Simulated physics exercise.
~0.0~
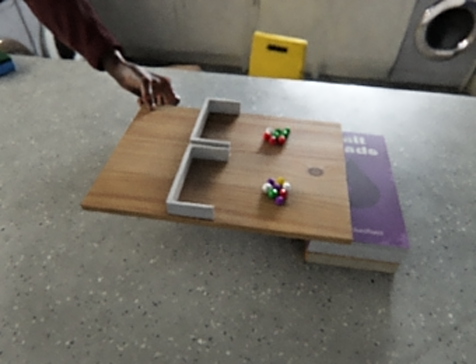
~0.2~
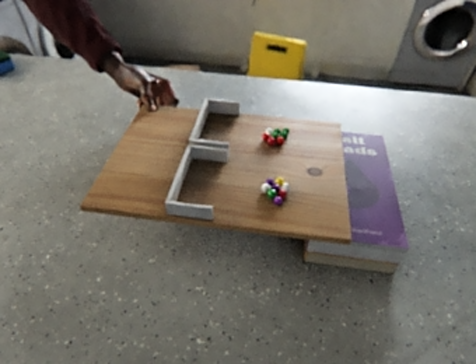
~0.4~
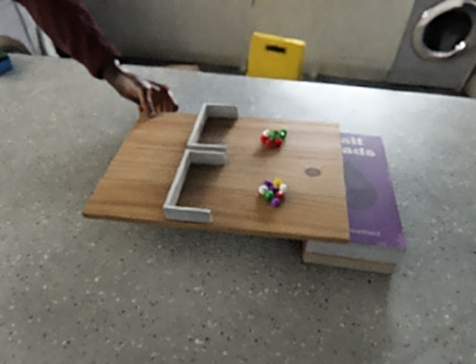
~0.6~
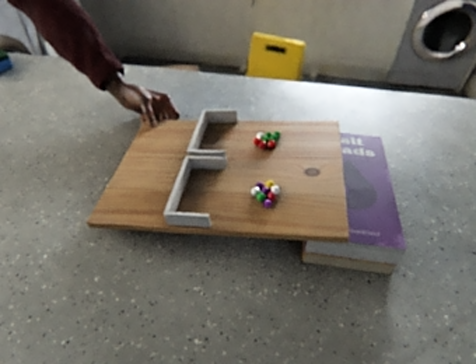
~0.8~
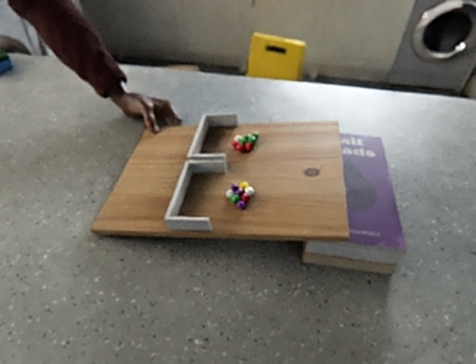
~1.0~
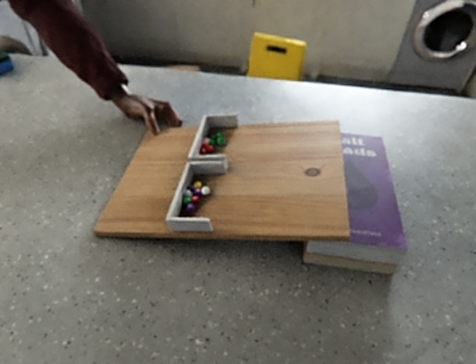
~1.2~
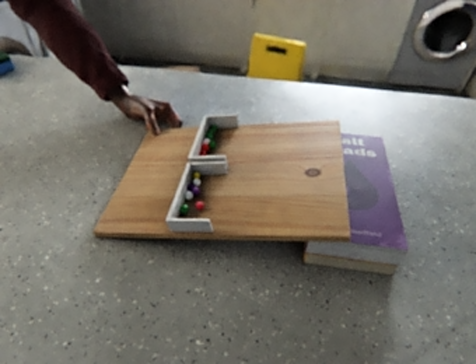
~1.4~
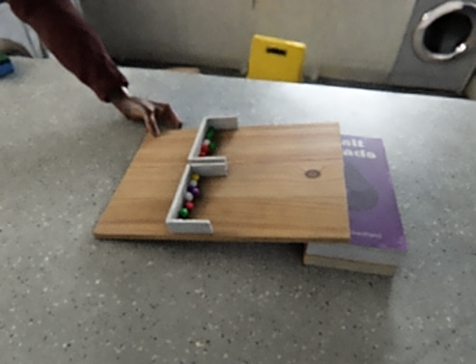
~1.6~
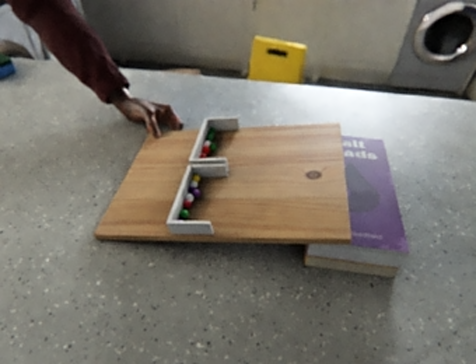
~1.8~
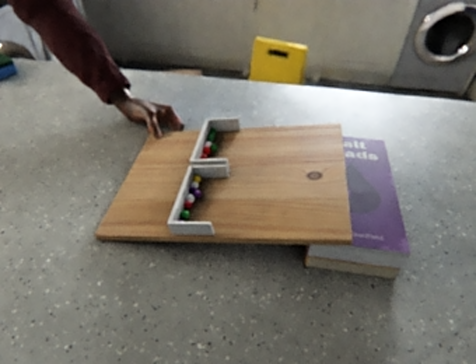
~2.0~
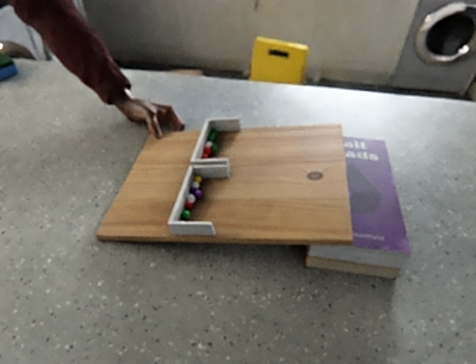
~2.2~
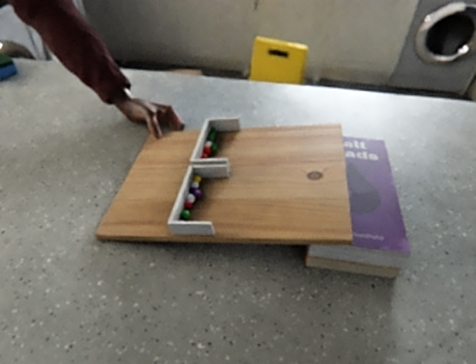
A wooden board, seen from above at an angle on a speckled grey counter, rests its right side on purple-covered books while a hand holds its far left corner. Two pale, open-sided barriers stand on it, each facing a small cluster of colourful balls to the right, with a yellow object behind. The hand lowers the left end slightly, and both clusters start sliding left, slowly and then faster. They run into the barriers and spread along the inner walls. The board stays gently tilted, the hand still at its corner, with both groups resting behind their barriers.
